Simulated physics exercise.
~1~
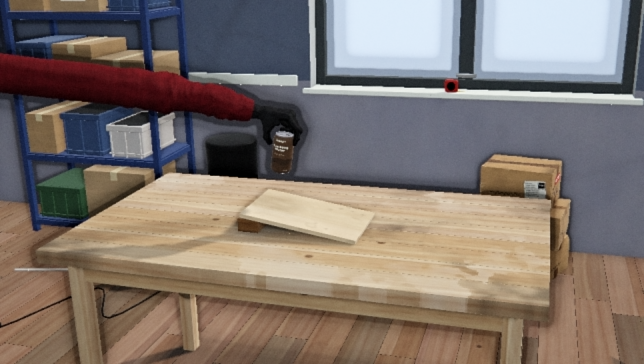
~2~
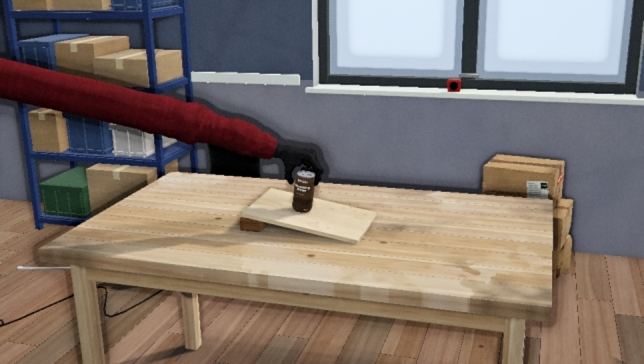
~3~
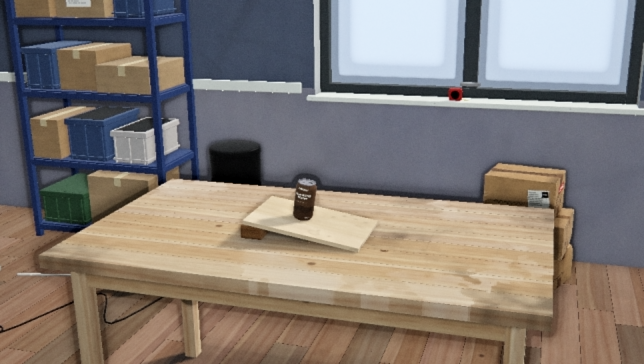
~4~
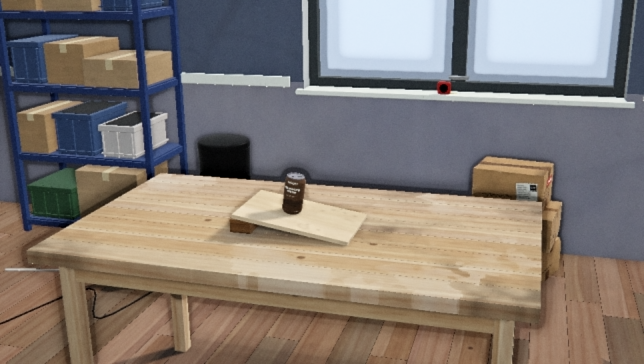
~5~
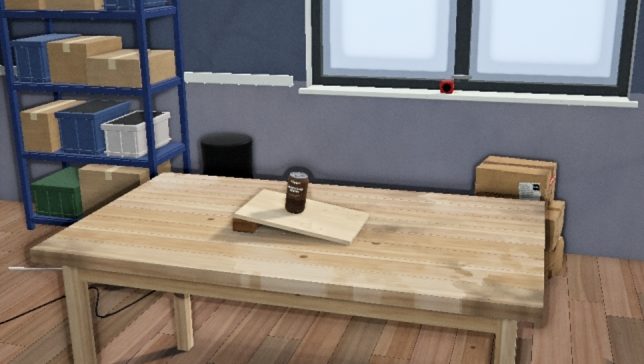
A red-sleeved arm with a dark hand reaches in from the left, holding a small brown can above a wide wooden table in a storeroom, seen from slightly above by a gently swaying camera. A pale board slopes down to the right on the tabletop, its left end propped on a brown block. Blue shelves with boxes and crates stand at left, and a window and stacked cartons are at right. The hand moves right and down, sets the can on the board, then lets go and withdraws. The can stays on the slope, leaning slightly, and remains at rest.
